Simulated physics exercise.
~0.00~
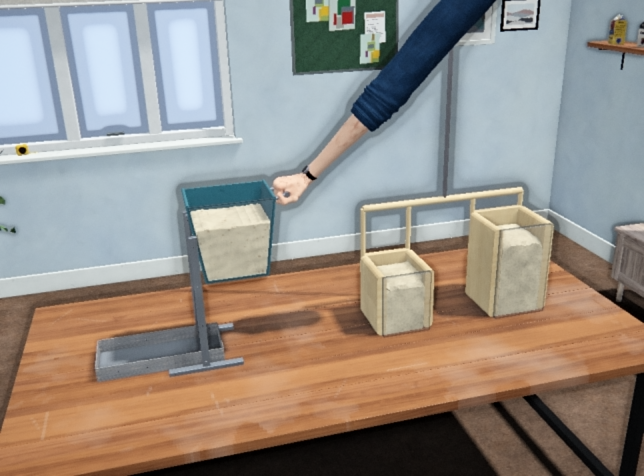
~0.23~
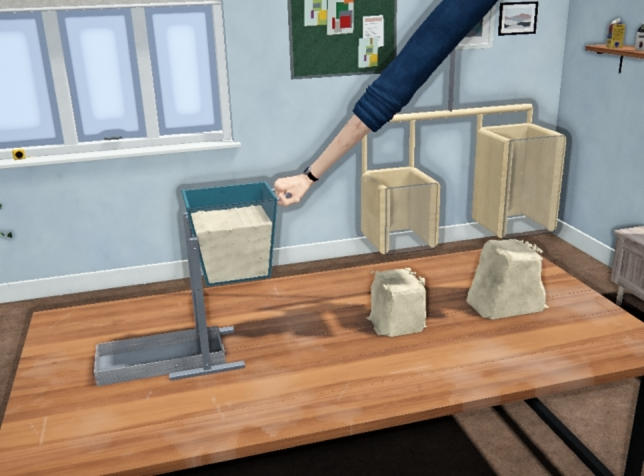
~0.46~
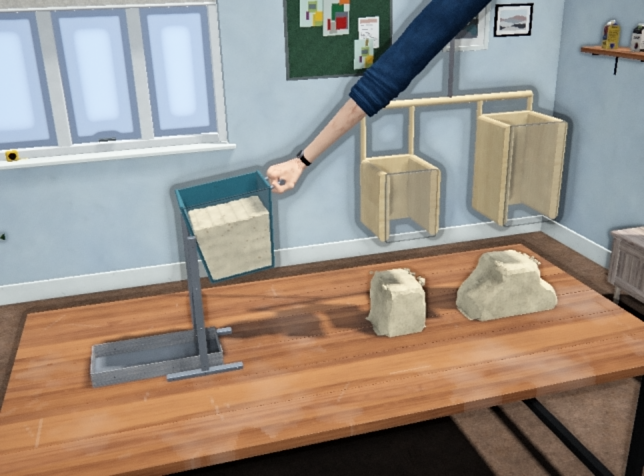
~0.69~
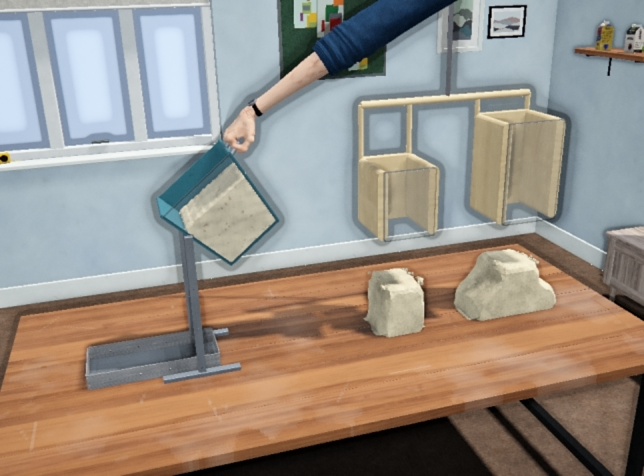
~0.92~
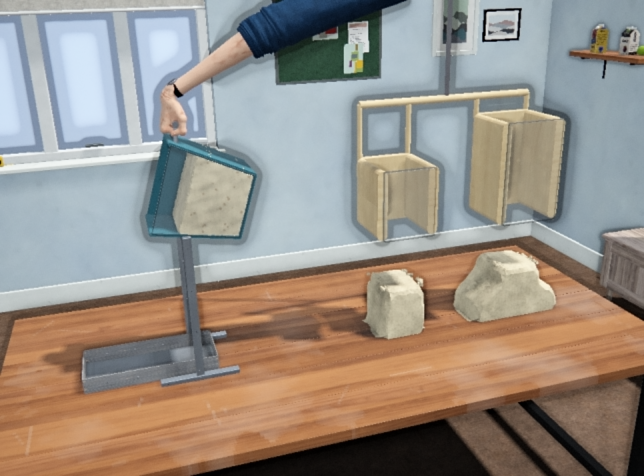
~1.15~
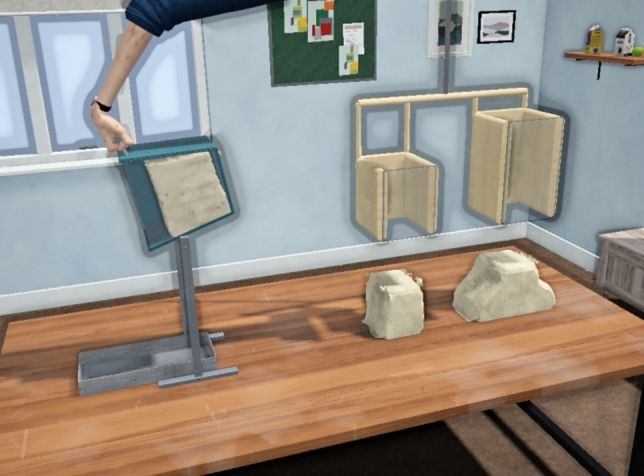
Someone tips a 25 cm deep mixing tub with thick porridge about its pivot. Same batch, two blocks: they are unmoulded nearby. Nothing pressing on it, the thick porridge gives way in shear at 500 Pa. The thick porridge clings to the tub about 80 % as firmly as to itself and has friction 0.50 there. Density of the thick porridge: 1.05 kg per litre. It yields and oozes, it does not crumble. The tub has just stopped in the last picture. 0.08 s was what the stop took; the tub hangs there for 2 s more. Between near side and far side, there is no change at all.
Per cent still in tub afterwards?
Approx. 0 %.
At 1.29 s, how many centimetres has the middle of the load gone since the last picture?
Around 5 centimetres.
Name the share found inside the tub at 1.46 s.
Some 65 per cent.
After 1.29 s, the tub is at 100 degrees and holds 100 %.
After 1.46 s, the tub is at 100 degrees and holds 65 %.
After 1.63 s, the tub is at 100 degrees and holds 37 %.
After 1.80 s, the tub is at 100 degrees and holds 24 %.
After 3.15 s, the tub is at 100 degrees and holds 0 %.
